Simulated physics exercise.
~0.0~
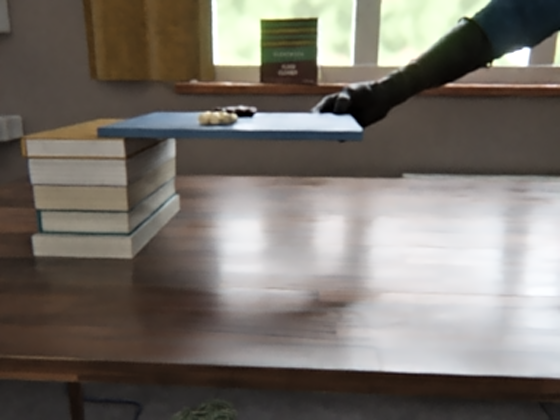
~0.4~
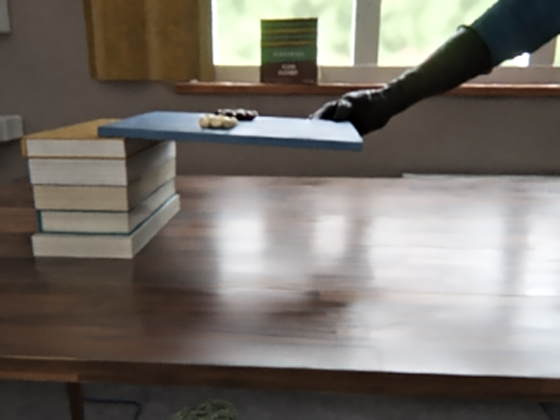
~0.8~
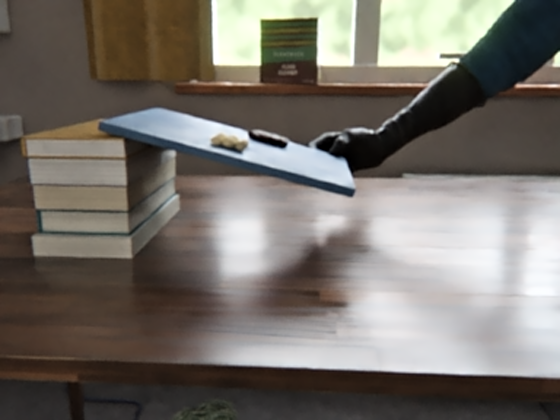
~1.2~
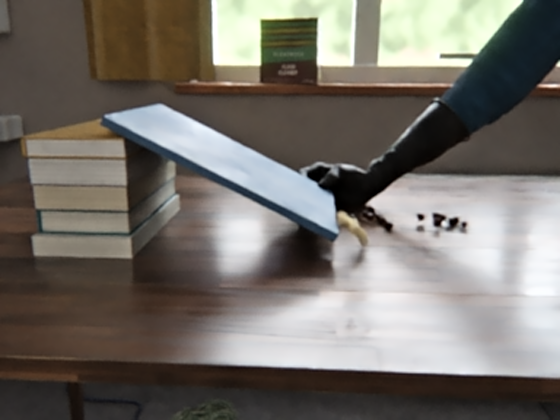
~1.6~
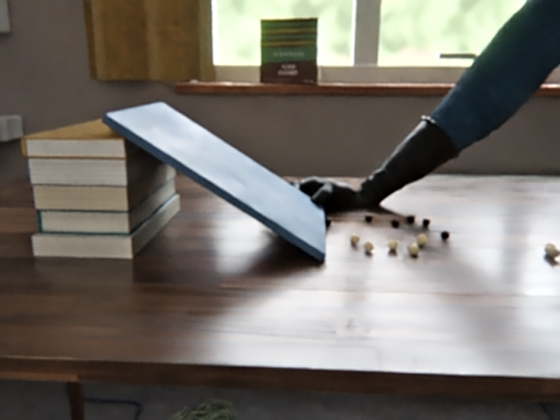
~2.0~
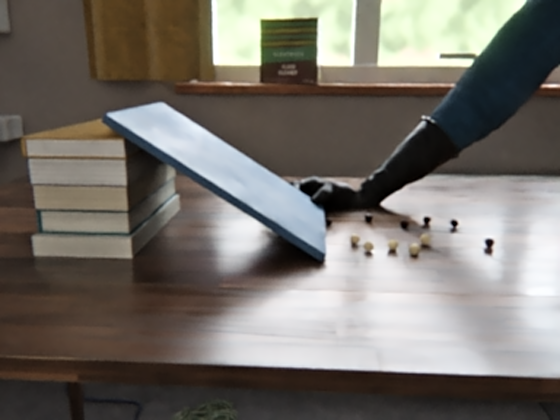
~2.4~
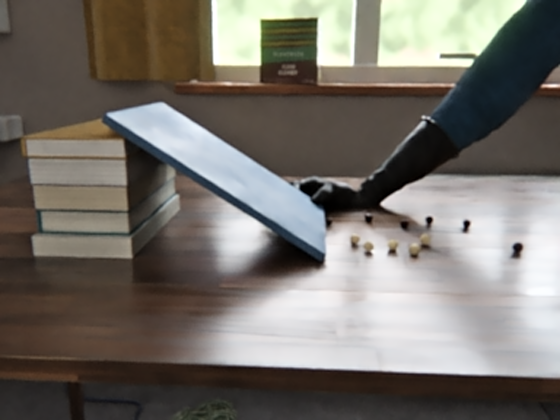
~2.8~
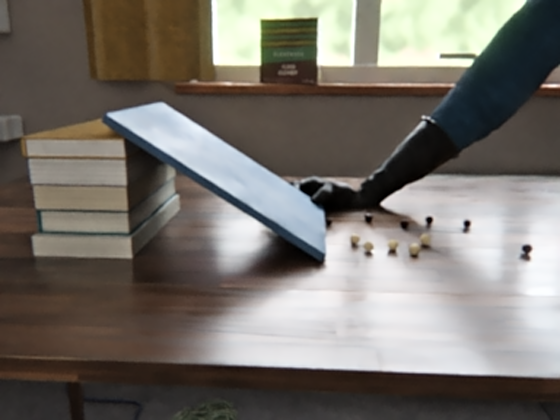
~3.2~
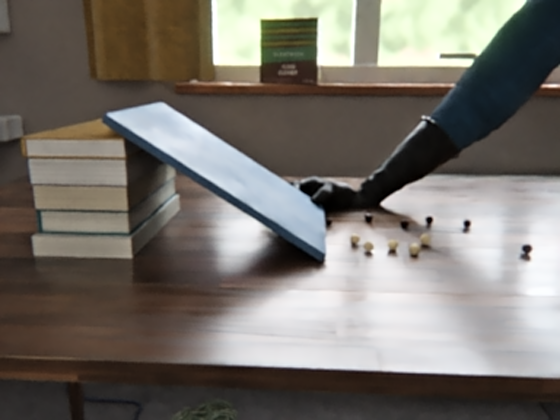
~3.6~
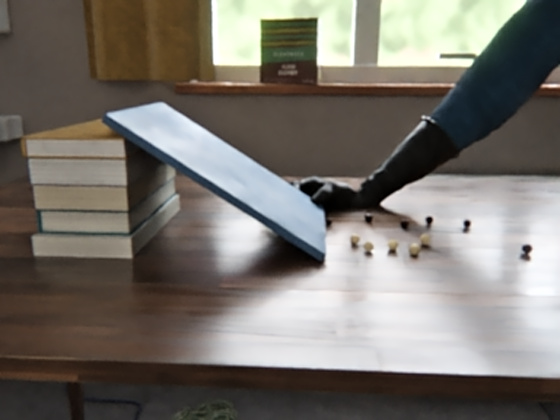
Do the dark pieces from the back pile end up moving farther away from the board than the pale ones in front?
Yes, the dark pieces from the back pile go farther overall, while most of the pale ones stay close to the foot of the board.
